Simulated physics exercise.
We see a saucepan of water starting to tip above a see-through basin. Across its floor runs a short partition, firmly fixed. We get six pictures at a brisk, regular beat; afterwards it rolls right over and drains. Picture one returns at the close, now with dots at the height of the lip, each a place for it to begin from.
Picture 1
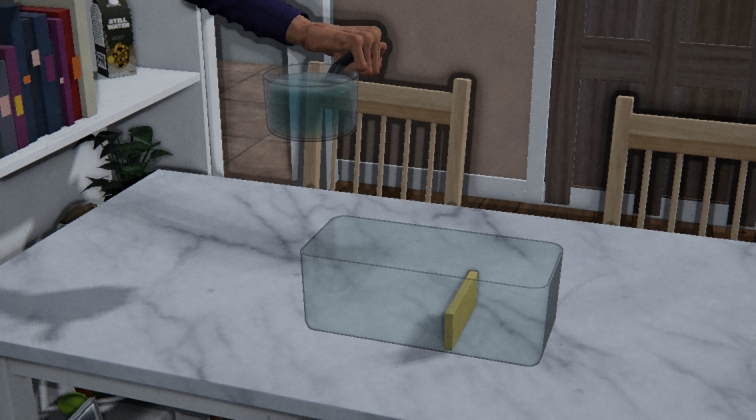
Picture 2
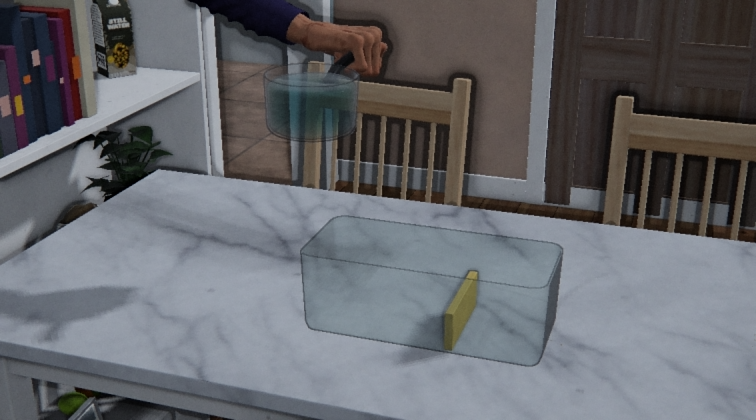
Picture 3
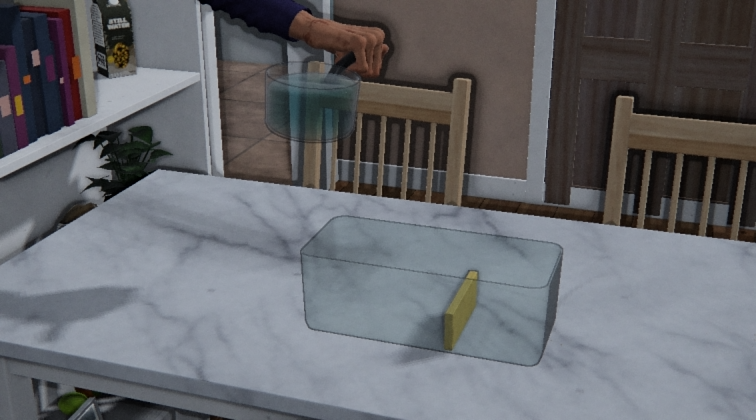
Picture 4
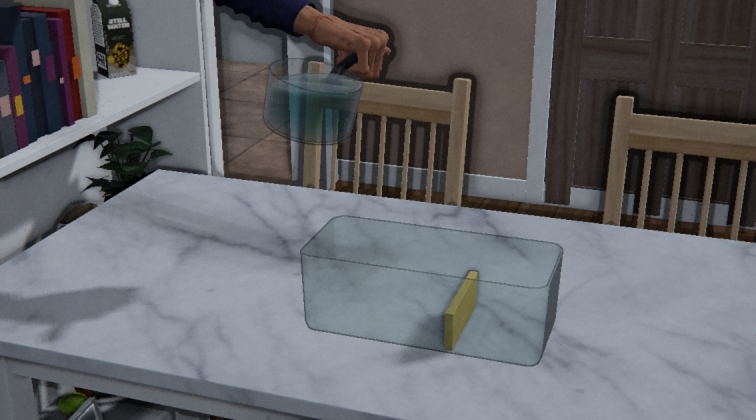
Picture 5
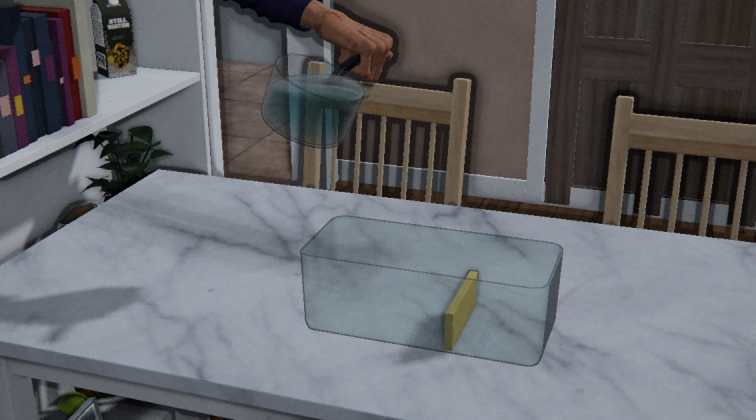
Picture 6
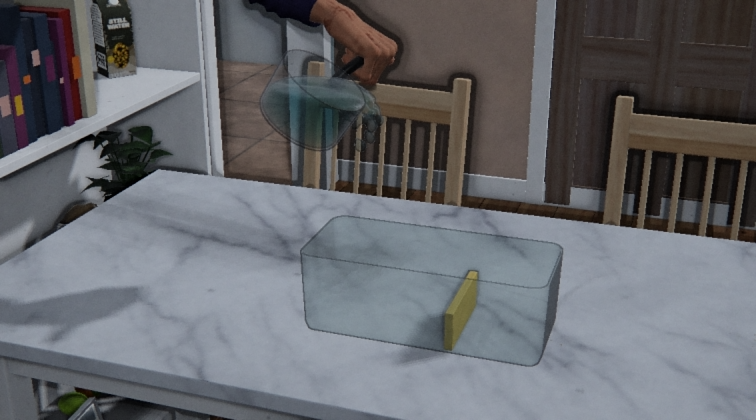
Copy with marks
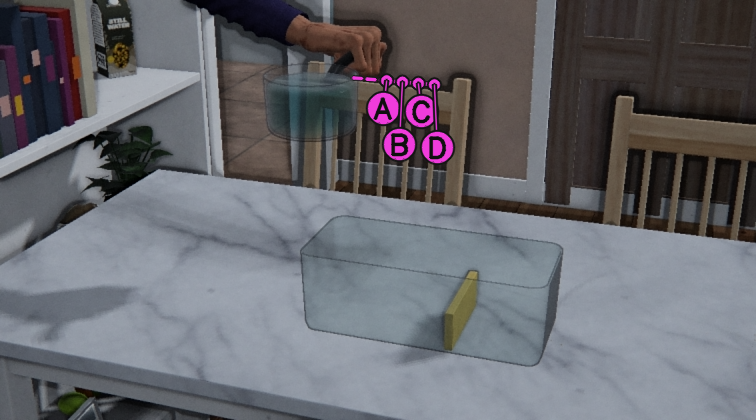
A see-through saucepan of bluish water, gripped by a hand reaching in from the top, hangs over the far side of a white marble table, seen from slightly above. A clear basin with a short yellow partition stands on the table, wooden chairs behind, books on a shelf at left. The pan stays level, then tilts steadily rightward until water slips over its lip; the view stays still.
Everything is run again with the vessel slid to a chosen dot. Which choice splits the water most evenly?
Place B.
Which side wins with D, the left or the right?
The right side.
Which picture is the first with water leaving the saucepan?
In picture 5.
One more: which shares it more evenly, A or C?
That is place C.
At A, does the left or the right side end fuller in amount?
More ends on the left.
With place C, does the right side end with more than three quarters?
No, it does not.
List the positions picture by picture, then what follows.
Upright, lip at (353, 77); basin from (306, 325) to (541, 365); top of the wall at (462, 292); nothing has left yet, in the first picture.
Upright, lip at (354, 79); nothing has left yet, in the second picture.
Tipped about 6°, lip at (356, 82); nothing has left yet, in the third picture.
Tipped about 13°, lip at (358, 89); nothing has left yet, in the fourth picture.
Tipped about 22°, lip at (360, 97); water is over the lip, down to (360, 97), in the fifth picture.
Tipped about 34°, lip at (361, 108); water is over the lip, down to (366, 145), in the sixth picture.
On the marked copy, A at (386, 80); B at (402, 82); C at (418, 83); D at (434, 84).
Choosing A, about 82 % ends left of the wall and 17 % right of it.
Choosing B, about 50 % ends left of the wall and 48 % right of it.
Choosing C, about 31 % ends left of the wall and 68 % right of it.
Choosing D, about 19 % ends left of the wall and 80 % right of it.
